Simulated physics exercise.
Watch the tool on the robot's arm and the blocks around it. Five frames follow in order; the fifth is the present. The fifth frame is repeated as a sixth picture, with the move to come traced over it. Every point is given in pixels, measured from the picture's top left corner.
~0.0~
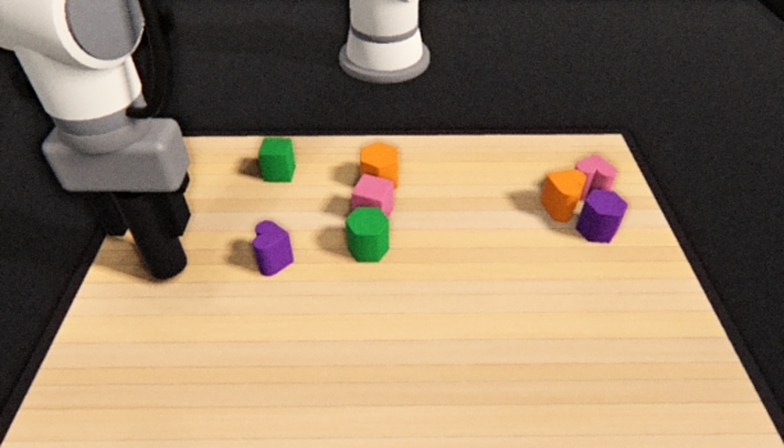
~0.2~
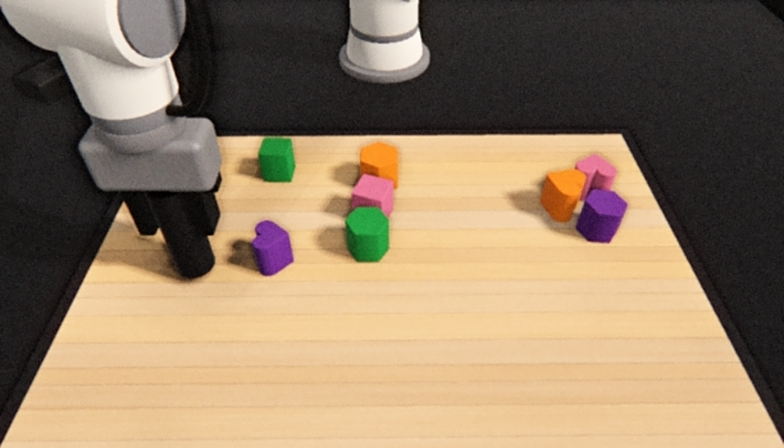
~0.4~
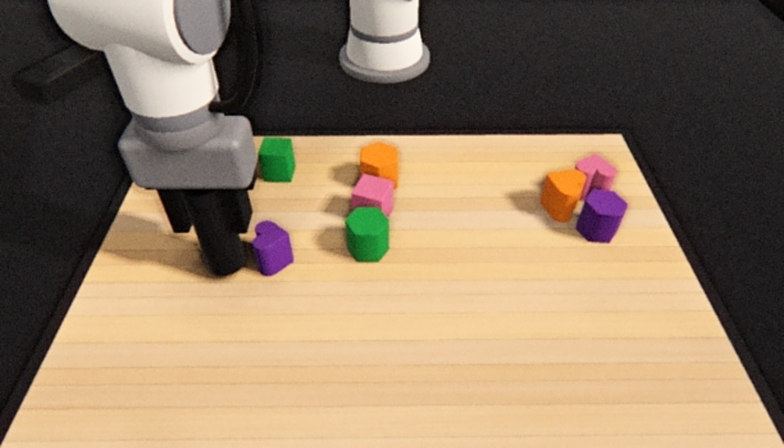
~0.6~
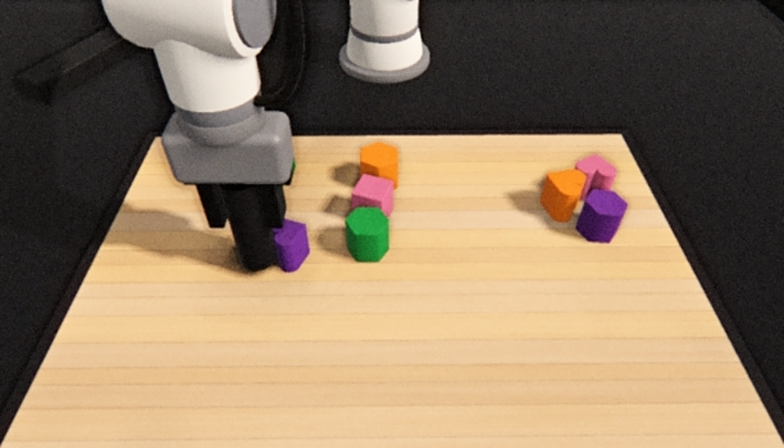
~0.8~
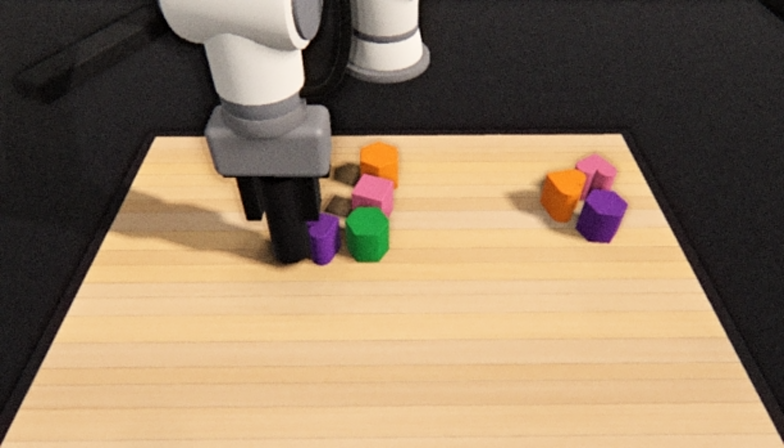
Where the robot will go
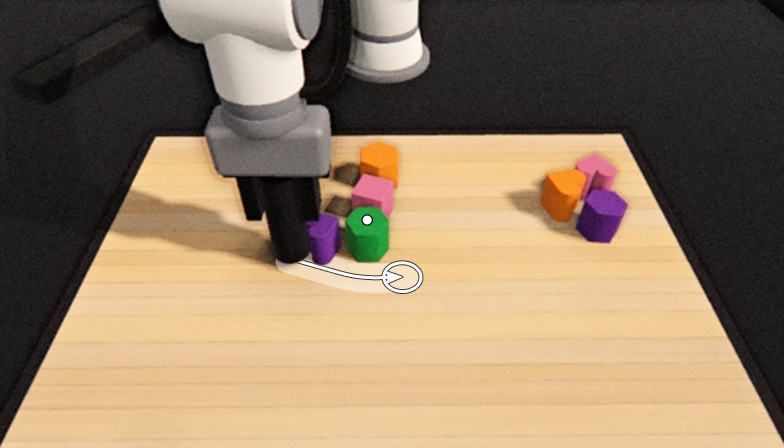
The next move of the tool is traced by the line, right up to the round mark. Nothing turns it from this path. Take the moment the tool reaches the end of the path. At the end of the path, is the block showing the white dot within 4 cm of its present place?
My answer is yes.
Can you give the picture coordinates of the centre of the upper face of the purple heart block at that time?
It ends at (339, 220).
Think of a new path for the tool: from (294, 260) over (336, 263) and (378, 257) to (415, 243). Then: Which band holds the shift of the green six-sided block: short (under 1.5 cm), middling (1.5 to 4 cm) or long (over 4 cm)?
That block covers upwards of 4 cm.
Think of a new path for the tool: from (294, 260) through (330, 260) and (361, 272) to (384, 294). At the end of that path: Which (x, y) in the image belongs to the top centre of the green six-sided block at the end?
Just about (393, 215).
The drawn path runs from (294, 260) via (328, 270) and (364, 277), ending at (402, 277); the dot is on the green six-sided block.
What follows on the original path. One third of the way, tool at (328, 261); purple heart block at (338, 220), turned 45° anticlockwise; green six-sided block at (375, 217), turned 20° clockwise.
Two thirds of the way, tool at (365, 268); purple heart block at (339, 220), turned 50° anticlockwise; green six-sided block at (377, 216), turned 20° clockwise.
At the end, tool at (403, 268); purple heart block at (339, 220), turned 50° anticlockwise; green six-sided block at (377, 216), turned 20° clockwise; pink square not moved.
